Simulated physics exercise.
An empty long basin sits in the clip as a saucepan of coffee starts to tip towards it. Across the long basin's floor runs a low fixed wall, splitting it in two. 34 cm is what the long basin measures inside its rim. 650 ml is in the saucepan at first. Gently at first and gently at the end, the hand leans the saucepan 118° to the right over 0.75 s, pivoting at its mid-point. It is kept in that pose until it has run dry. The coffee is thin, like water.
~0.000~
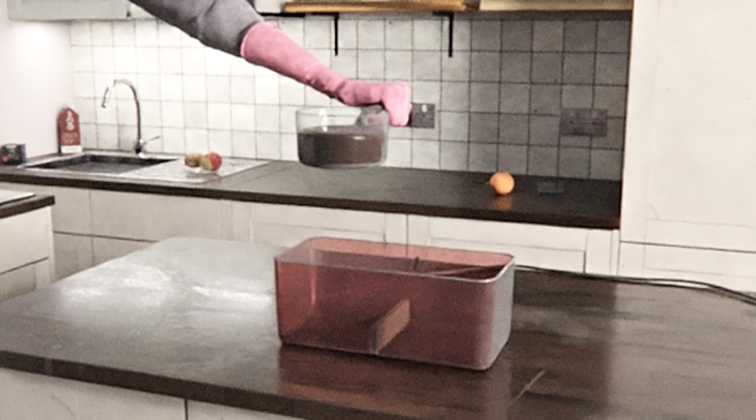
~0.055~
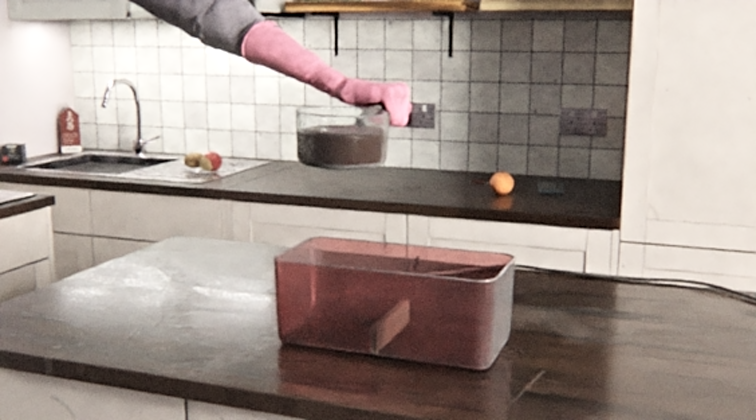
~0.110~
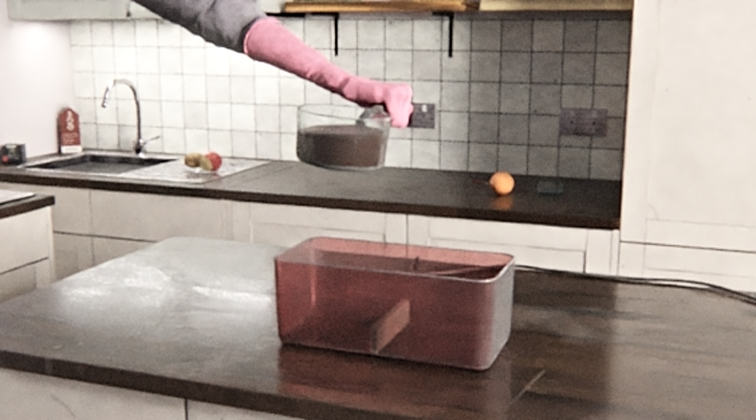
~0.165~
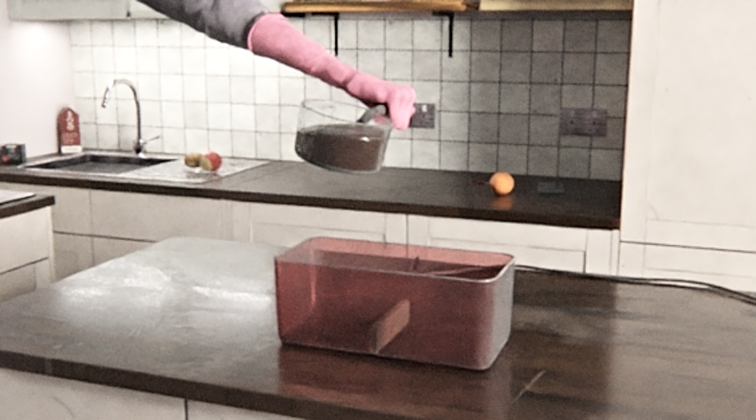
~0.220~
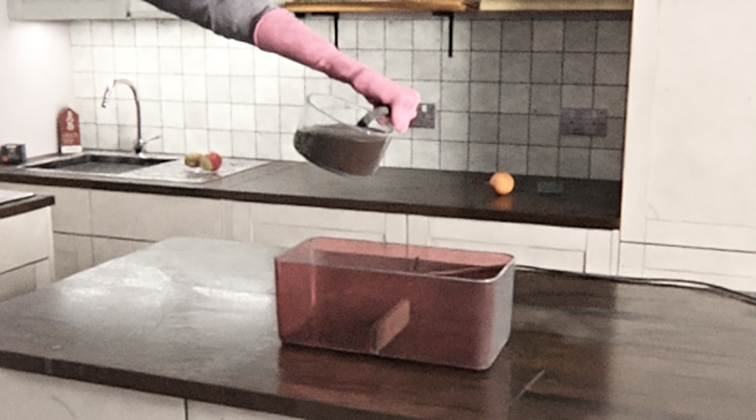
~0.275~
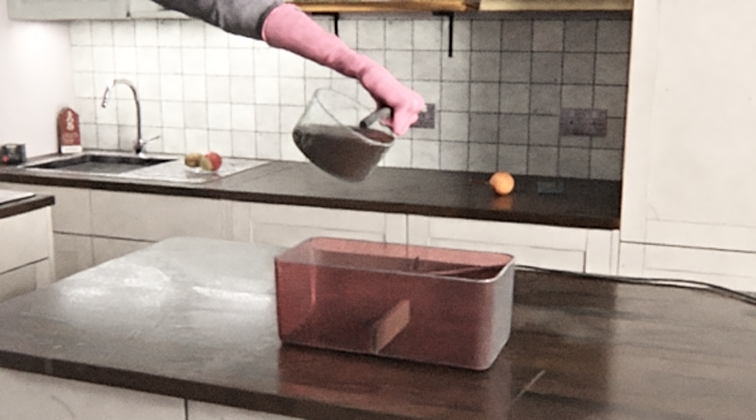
In a kitchen with a white-tiled wall, a pink-gloved hand holds a clear saucepan of dark coffee above an empty, reddish see-through basin with a low divider inside, then leans the saucepan gradually to the right.
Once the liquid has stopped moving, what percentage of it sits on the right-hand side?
About 81 per cent.
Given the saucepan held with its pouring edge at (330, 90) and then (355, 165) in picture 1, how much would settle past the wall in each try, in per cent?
Respectively 15 and 25 %.
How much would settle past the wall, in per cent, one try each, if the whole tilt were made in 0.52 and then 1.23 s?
The first try gives 75 percent and the second 90 percent.
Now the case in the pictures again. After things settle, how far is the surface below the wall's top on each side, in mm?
The left comes to roughly 34 mm and the right to roughly 18 mm.
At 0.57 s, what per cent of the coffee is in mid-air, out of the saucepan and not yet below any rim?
Near 50 per cent of it all.
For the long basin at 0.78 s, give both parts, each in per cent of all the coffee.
Near 14 on the left, 74 on the right.
Then, 0.57 s in, the tilt is 102° and 25 per cent is still to pour, 0 is left of the wall and 24 right of it.
Then, 0.78 s in, the tilt is 118° and 2 per cent is still to pour, 14 is left of the wall and 75 right of it.
Then, 1.01 s in, the tilt is 118° and 0 per cent is still to pour, 18 is left of the wall and 80 right of it.
Then, 1.25 s in, the tilt is 118° and 0 per cent is still to pour, 18 is left of the wall and 81 right of it.
Finally, 18 per cent lies left of the wall, 81 right of it and 1 outside.
